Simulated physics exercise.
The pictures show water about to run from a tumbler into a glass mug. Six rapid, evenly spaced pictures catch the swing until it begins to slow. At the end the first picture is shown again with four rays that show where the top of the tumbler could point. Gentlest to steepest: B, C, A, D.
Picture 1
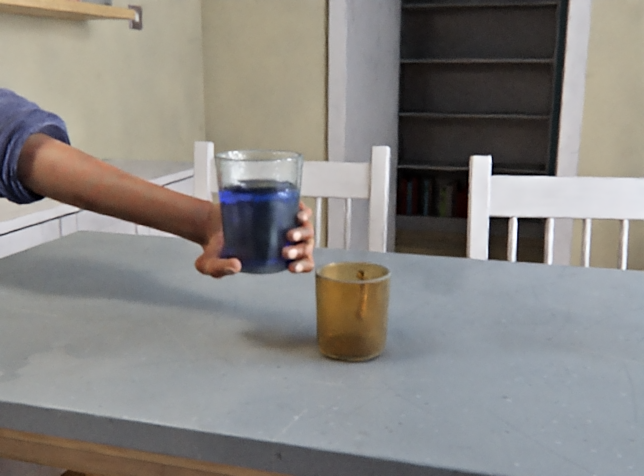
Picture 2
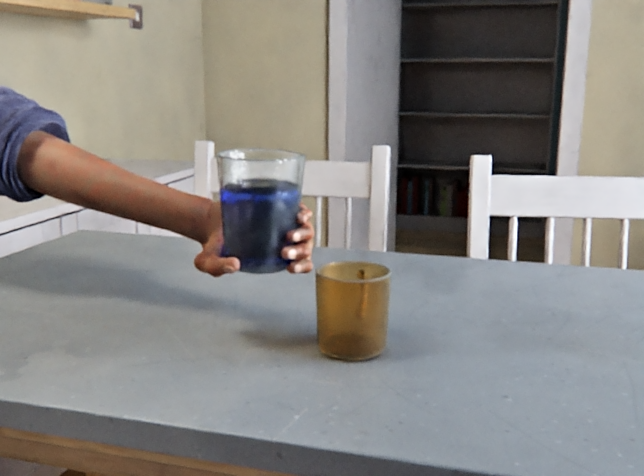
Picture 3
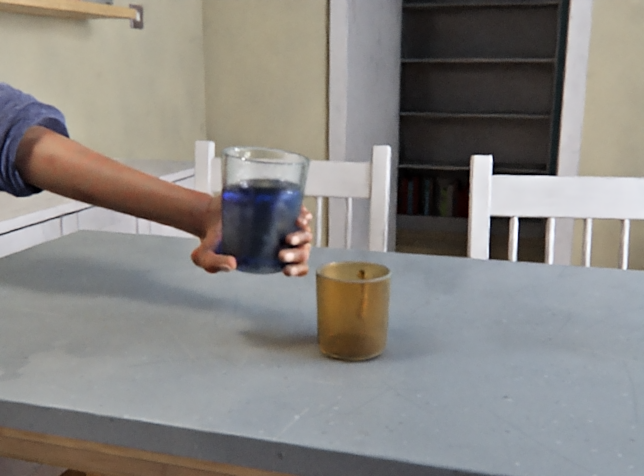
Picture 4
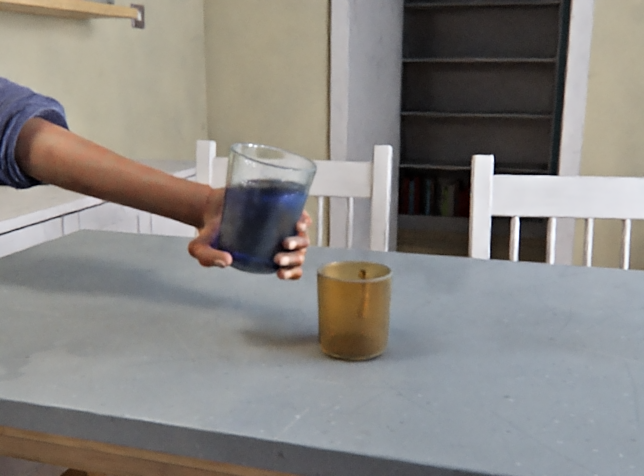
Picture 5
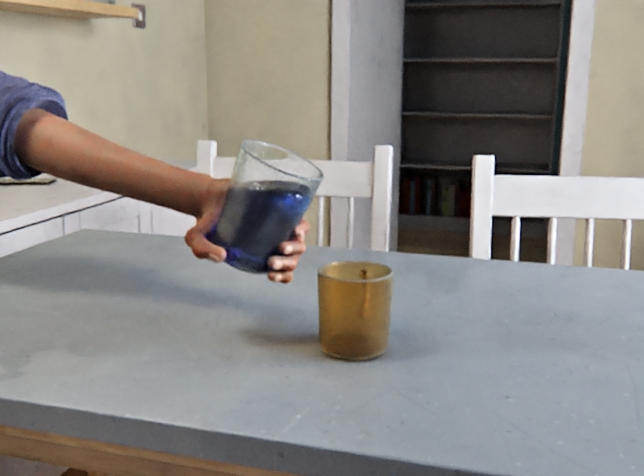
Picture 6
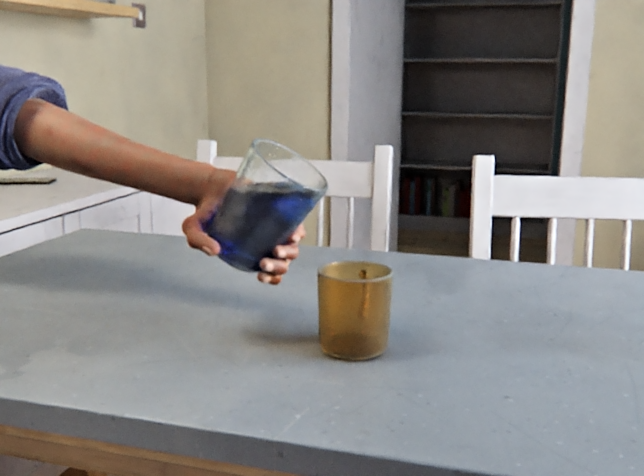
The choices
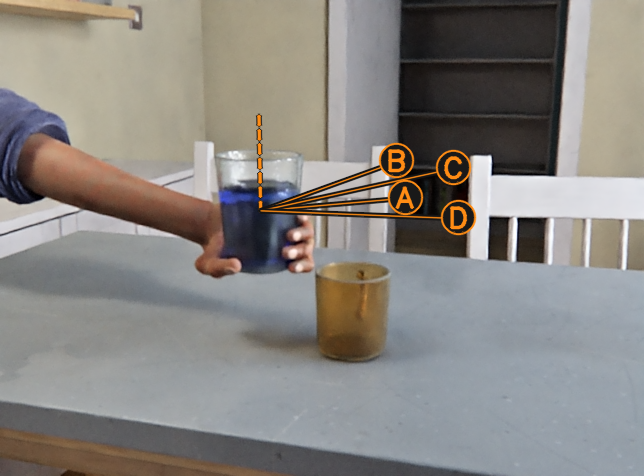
At the start, a hand reaching in from the left holds a clear tumbler of dark blue liquid upright above a grey table, beside an amber glass mug. The hand then tilts the tumbler steadily to the right, its rim lowering toward the mug, while the liquid stays inside.
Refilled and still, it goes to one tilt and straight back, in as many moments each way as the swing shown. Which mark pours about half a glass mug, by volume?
B is best.
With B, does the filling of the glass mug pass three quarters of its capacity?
No, less.
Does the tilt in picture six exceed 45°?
No, it does not.
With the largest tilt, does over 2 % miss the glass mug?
Yes.
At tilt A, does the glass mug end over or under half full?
Over.
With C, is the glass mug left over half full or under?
Over.
In orange, A at (388, 199); B at (380, 167); C at (436, 172); D at (441, 217).
Choosing A, the glass mug ends with about 83 % of what it can hold; 4 % of the water is spilt.
Choosing B, the glass mug ends with about 50 % of what it can hold.
Choosing C, the glass mug ends with about 69 % of what it can hold.
Choosing D, the glass mug ends with about 91 % of what it can hold; 10 % of the water is spilt.
